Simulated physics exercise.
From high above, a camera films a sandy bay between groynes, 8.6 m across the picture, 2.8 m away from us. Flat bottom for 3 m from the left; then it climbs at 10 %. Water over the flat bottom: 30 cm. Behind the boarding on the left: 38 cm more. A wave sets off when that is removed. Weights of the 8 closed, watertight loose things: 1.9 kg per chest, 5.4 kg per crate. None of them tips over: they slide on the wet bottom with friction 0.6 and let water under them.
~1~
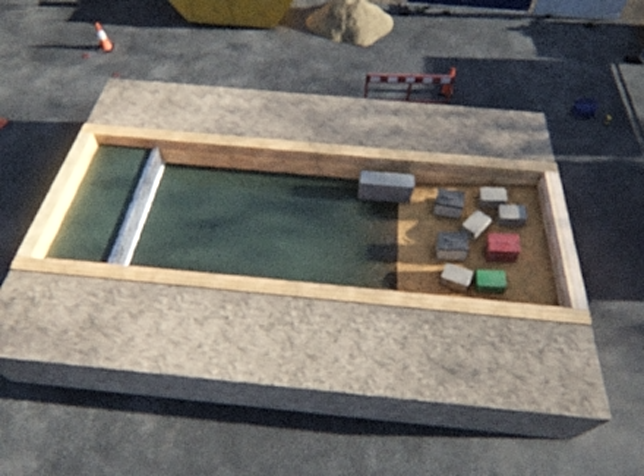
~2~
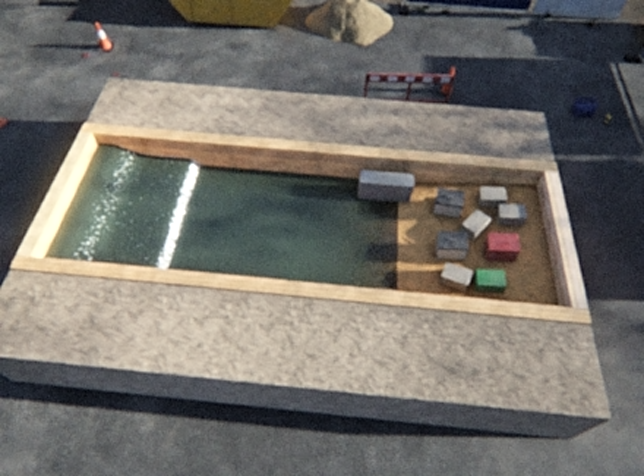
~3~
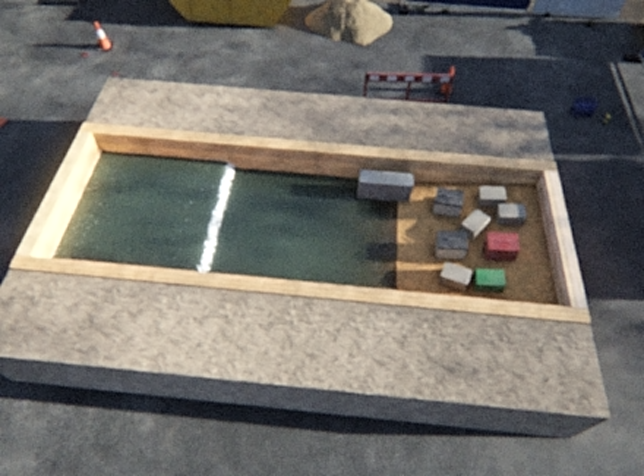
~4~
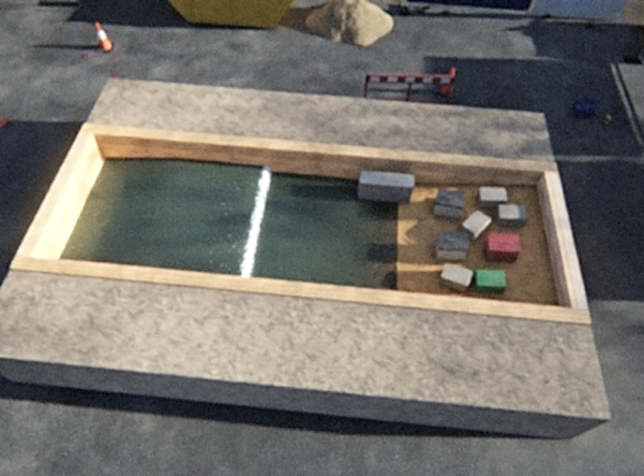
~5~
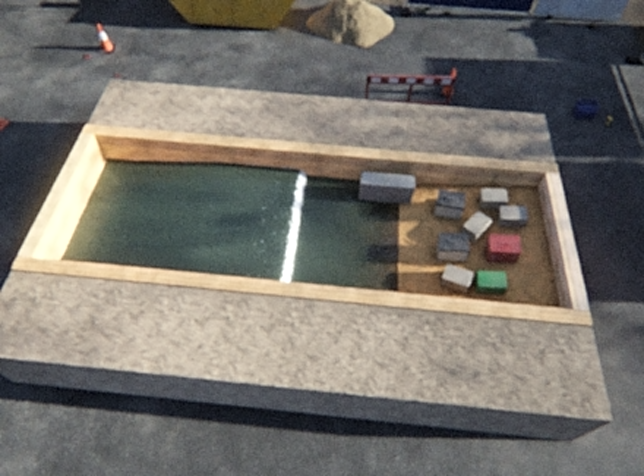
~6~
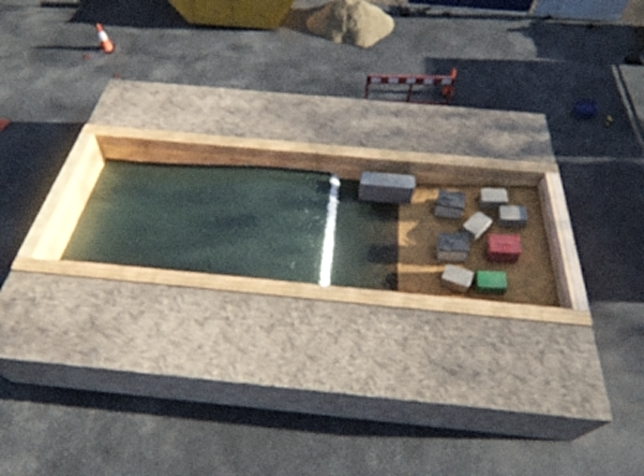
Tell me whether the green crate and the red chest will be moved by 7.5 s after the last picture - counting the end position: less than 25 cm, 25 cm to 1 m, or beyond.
In order: The green crate drifts a long way, the red chest drifts a long way.
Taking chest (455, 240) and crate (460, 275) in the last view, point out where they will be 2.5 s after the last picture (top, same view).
Somewhere about (516, 254) and (485, 267).
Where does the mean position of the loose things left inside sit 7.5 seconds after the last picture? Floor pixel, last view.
(305, 236).
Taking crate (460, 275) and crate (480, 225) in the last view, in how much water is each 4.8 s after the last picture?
Roughly 11 and 9 cm.
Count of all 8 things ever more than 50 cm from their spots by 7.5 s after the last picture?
The answer here is 8.
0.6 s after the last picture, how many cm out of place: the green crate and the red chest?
I'd say about 0 and 0 centimetres.
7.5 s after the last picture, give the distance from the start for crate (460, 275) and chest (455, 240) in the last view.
Shifts: 350 cm / 350 cm.
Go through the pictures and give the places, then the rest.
In the first picture, the green crate at (493, 278), on the bottom; the red chest at (506, 243) rests on the ground; water covers 16.3 m2; 0 of 8 have shifted.
In the second picture, the green crate at (493, 278) rests on the ground; the red chest at (506, 242), on the bottom; water covers 16.3 m2; 0 of 8 have shifted.
In the third picture, the green crate at (492, 277) rests on the ground; the red chest at (506, 241) rests on the ground; 16.3 m2 under water; 0 of 8 have shifted.
In the fourth picture, the green crate at (492, 278) rests on the ground; the red chest at (506, 242), on the bottom; water covers 16.3 m2; 0 of 8 have shifted.
In the fifth picture, the green crate at (494, 279), on the bottom; the red chest at (507, 244) rests on the ground; 16.3 m2 under water; 0 of 8 have shifted.
In the sixth picture, the green crate at (493, 279), on the bottom; the red chest at (507, 244) rests on the ground; 16.3 m2 under water; 0 of 8 have shifted.
Then, 0.6 s after the last picture the green crate is near (493, 279), 0.0 m from its start, aground; the red chest is near (507, 244), 0.0 m from its start, aground; 0 afloat.
Then, 2.5 s after the last picture the green crate is near (536, 276), 0.7 m from its start, afloat; the red chest is near (545, 242), 0.6 m from its start, afloat; 8 afloat.
Then, 4.8 s after the last picture the green crate is near (407, 256), 1.5 m from its start, afloat; the red chest is near (459, 236), 0.8 m from its start, afloat; 7 afloat.
Then, 7.5 s after the last picture the green crate is near (287, 272), 3.4 m from its start, afloat; the red chest is near (301, 239), 3.5 m from its start, afloat; 7 afloat.
